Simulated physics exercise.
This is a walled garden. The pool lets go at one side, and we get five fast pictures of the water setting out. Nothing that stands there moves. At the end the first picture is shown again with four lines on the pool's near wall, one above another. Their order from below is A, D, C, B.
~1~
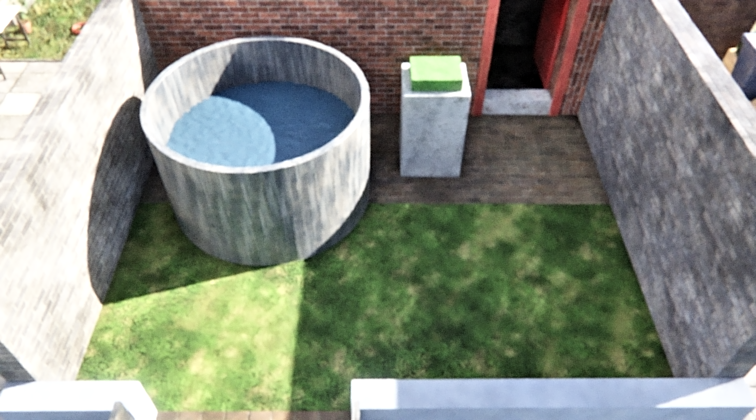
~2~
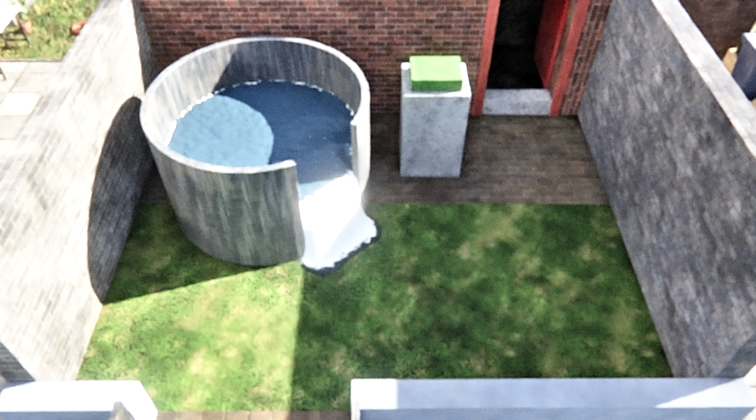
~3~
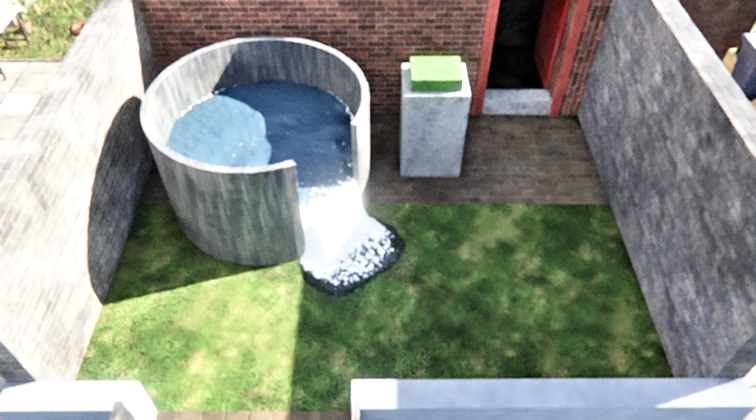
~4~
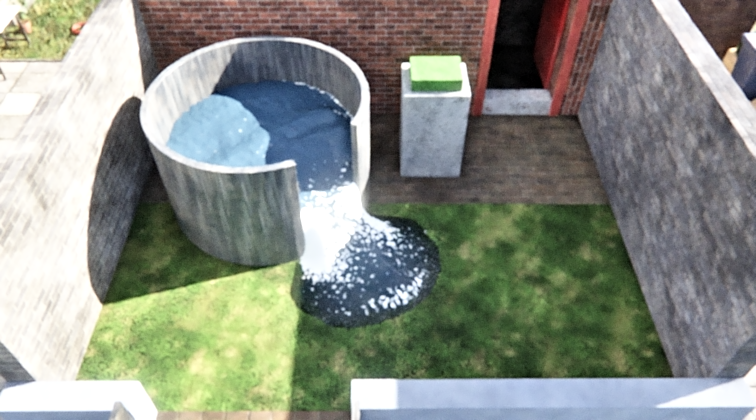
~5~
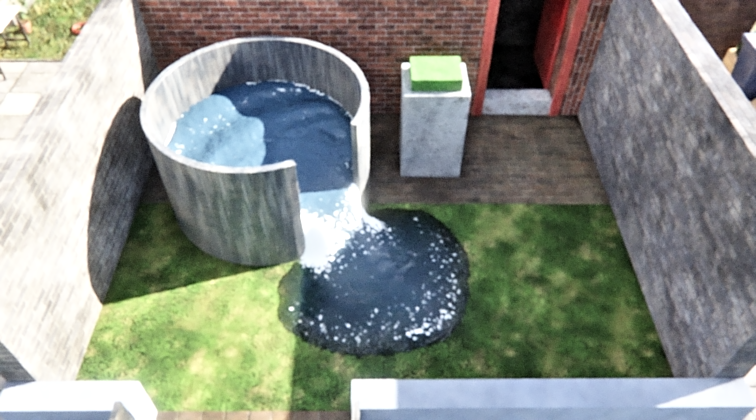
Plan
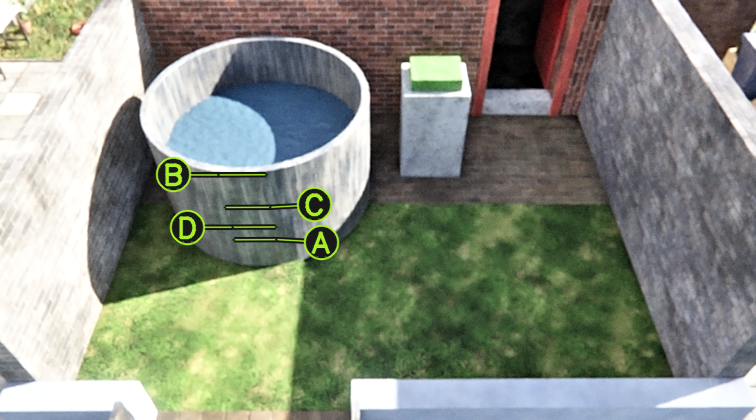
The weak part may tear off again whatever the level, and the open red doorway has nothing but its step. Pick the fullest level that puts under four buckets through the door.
C will do.
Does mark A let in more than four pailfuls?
No.
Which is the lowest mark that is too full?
B it is.
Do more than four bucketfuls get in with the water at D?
No.
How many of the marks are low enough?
Three of them.
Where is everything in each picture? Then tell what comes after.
The first picture shows water in the pool at rest, its middle at (264, 138); foot of the red doorway at (515, 114); open gate at (244, 377).
The second picture shows front seen at (320, 269), 2 % of the ground wet.
The third picture shows front seen at (336, 288), 3 % of the ground wet.
The fourth picture shows front seen at (420, 293), 8 % of the ground wet.
The fifth picture shows front seen at (452, 319), 13 % of the ground wet.
On the marked copy, A at (256, 239); B at (241, 174); C at (248, 207); D at (253, 227); from the bottom up A, D, C, B.
With A, nothing gets over.
With B, about 9 bucketfuls get in.
With C, nothing gets over.
With D, nothing gets over.
